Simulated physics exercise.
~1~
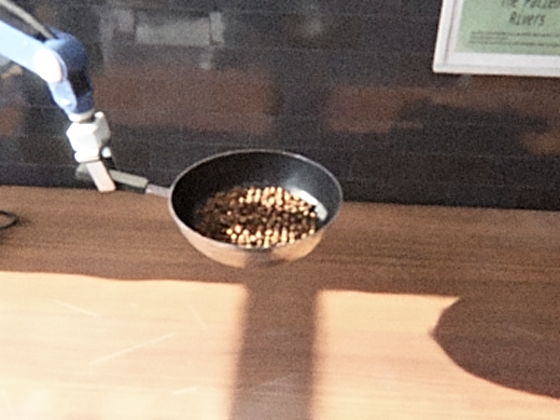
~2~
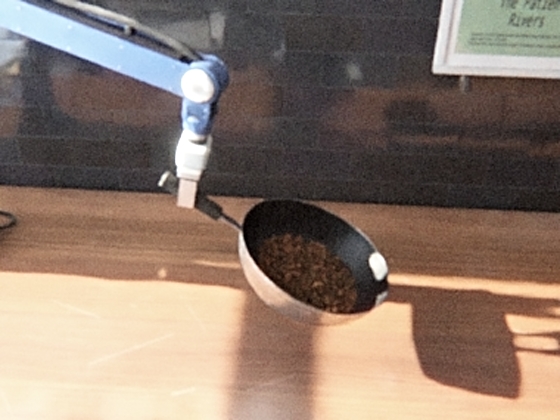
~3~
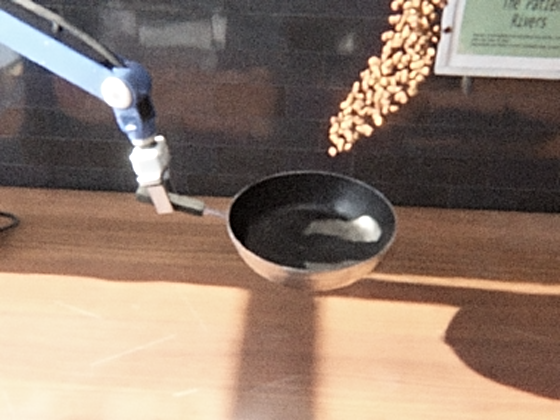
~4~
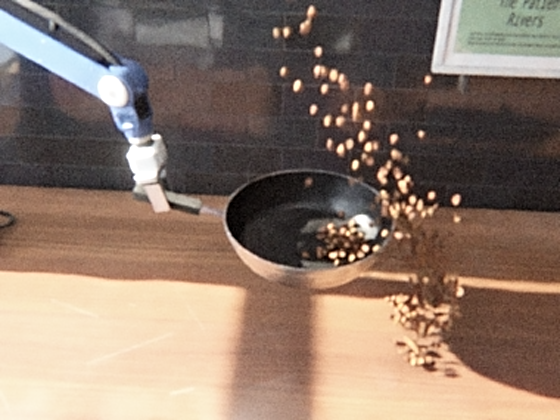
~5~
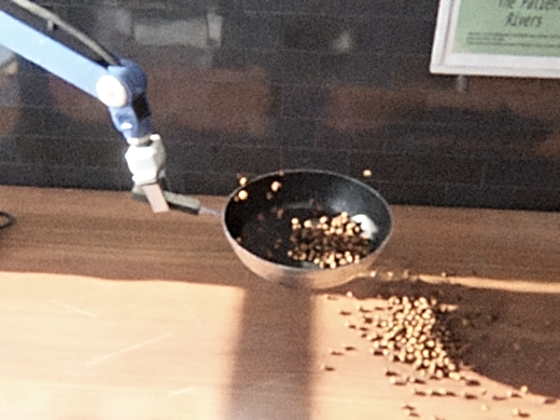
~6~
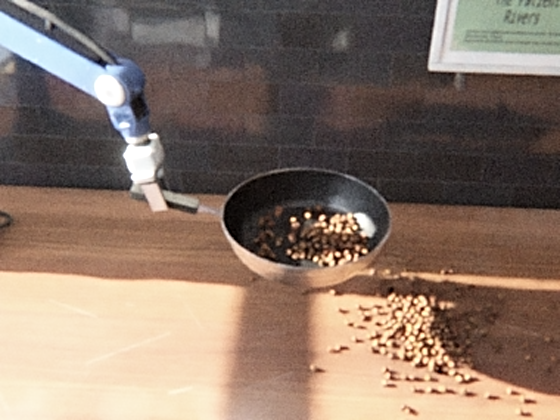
A wooden counter stands before a dark tiled wall, seen from the front and slightly above by a gently swaying camera, with a green sign in a pale frame at the upper right. At the left, a blue robot arm with a white gripper holds a dark frying pan of small brown pellets. The arm swings the pan right and down, tipping it, then lifts it and flings the pellets high to the right. They scatter as they fall, some landing back in the levelled pan. Most spill onto the counter at right, lying in a loose heap while the pan hangs still.
